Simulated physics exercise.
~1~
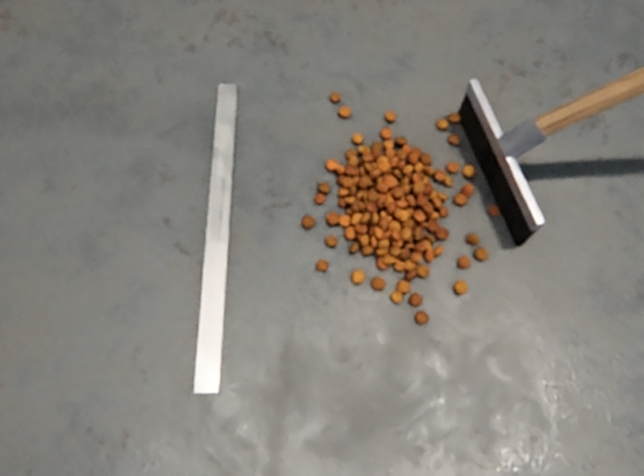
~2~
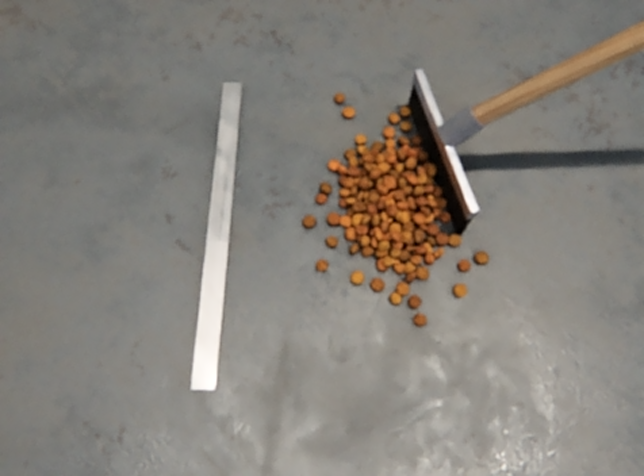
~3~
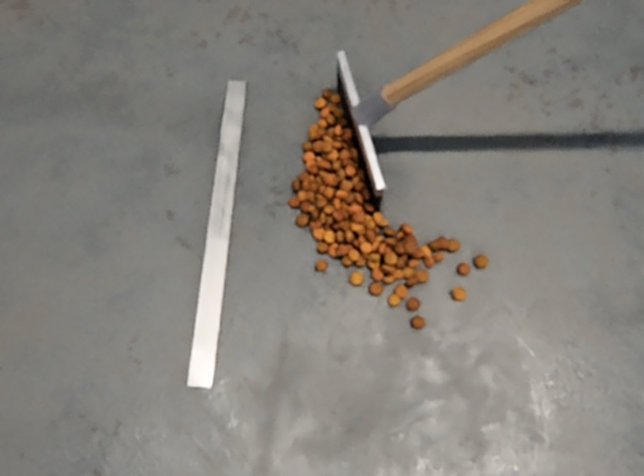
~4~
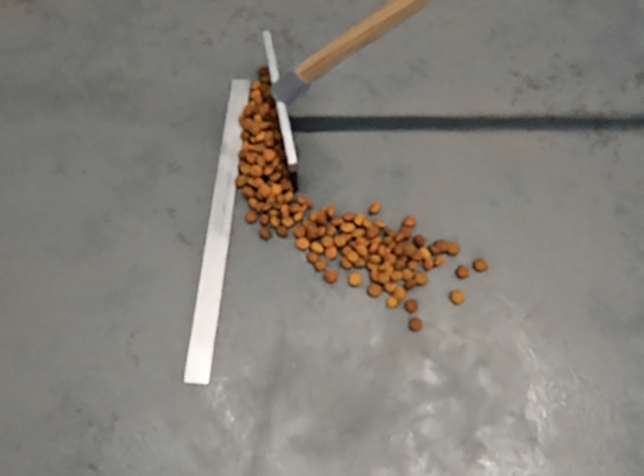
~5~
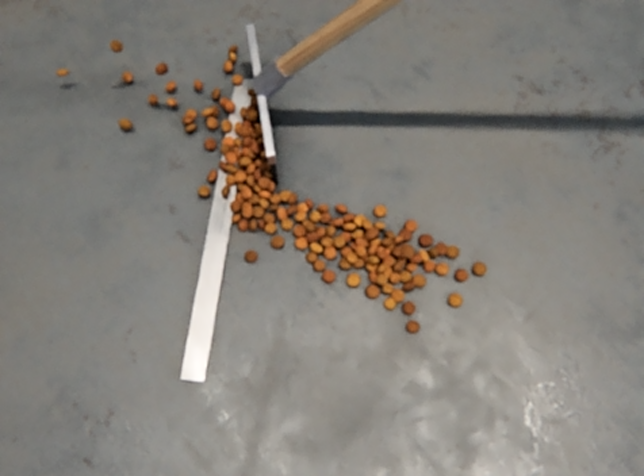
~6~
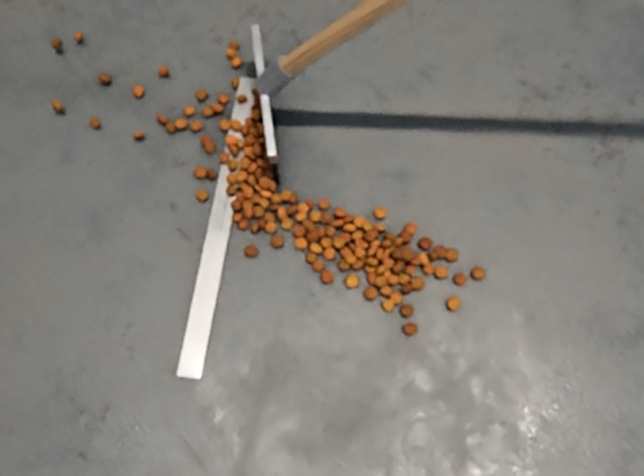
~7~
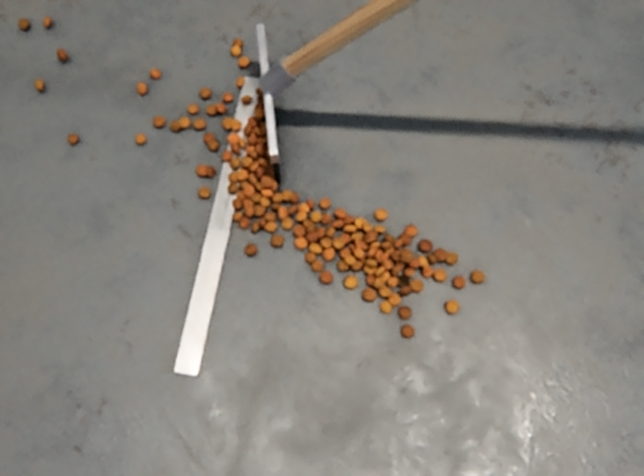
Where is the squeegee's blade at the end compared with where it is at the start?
At the start the blade is to the right of the kibble heap, and at the end it is farther left and slightly higher, beside the upper part of the pale strip.
